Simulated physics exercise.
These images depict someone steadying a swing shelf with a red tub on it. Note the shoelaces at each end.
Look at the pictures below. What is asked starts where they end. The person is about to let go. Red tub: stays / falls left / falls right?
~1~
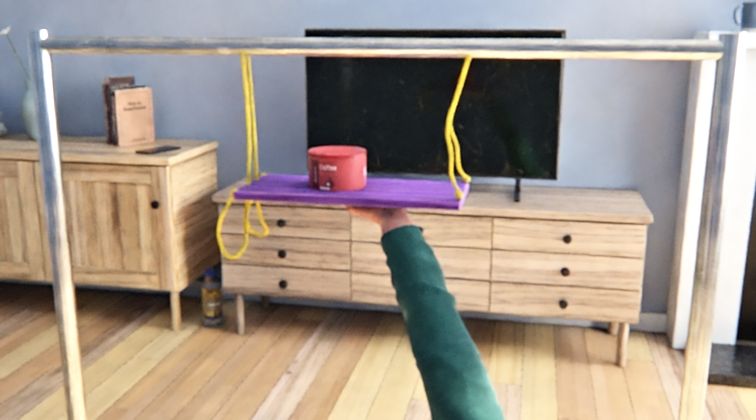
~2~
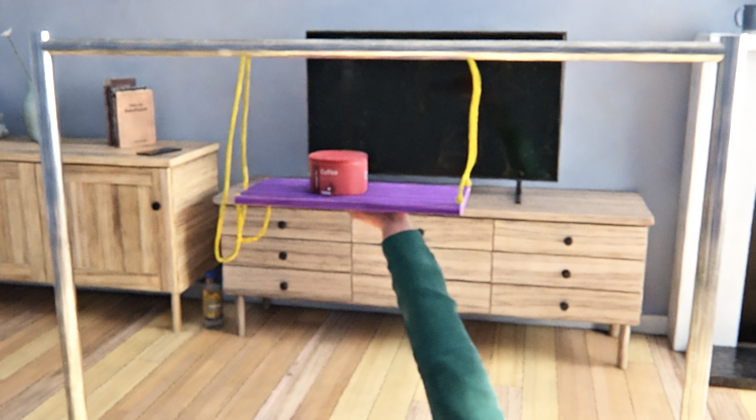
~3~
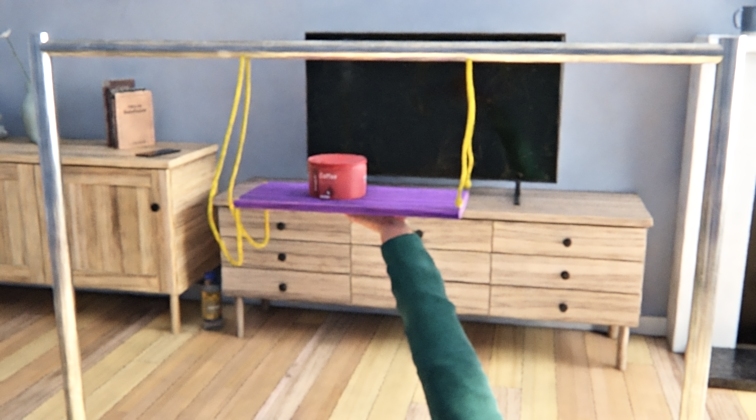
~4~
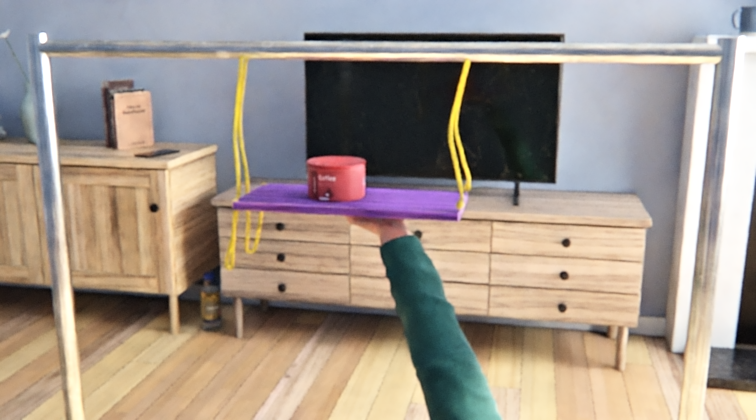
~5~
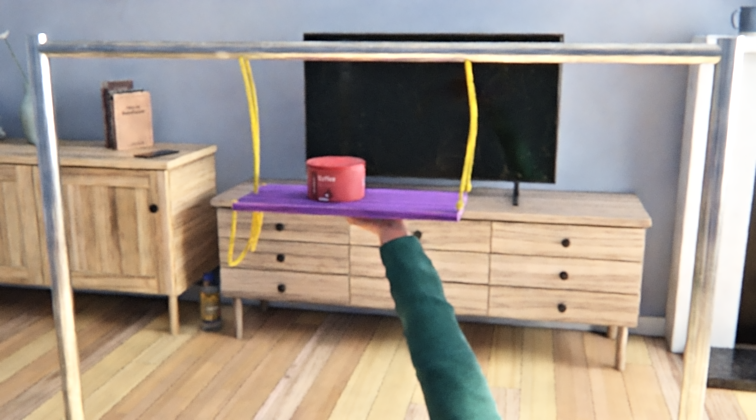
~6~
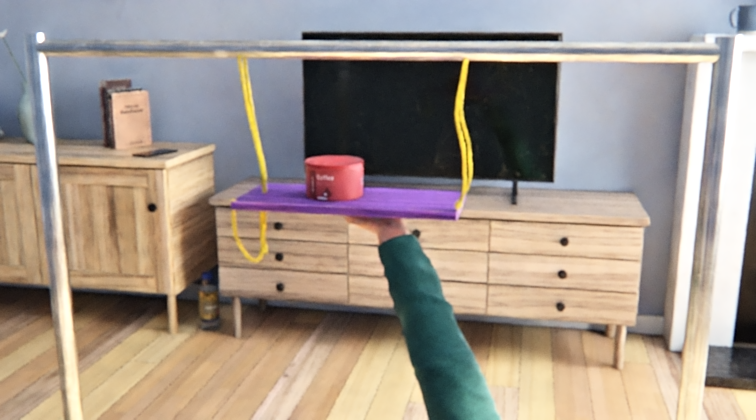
Falls left.
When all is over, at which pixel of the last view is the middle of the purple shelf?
(377, 270).
Then, 0.80 s later than the last view, board tipped 43° down to the left; tub on the floor.
Then, 1.42 s later than the last view, board tipped 38° down to the left; tub on the floor.
Finally, board tipped 43° down to the left; tub on the floor. The red tub drops leftwards.
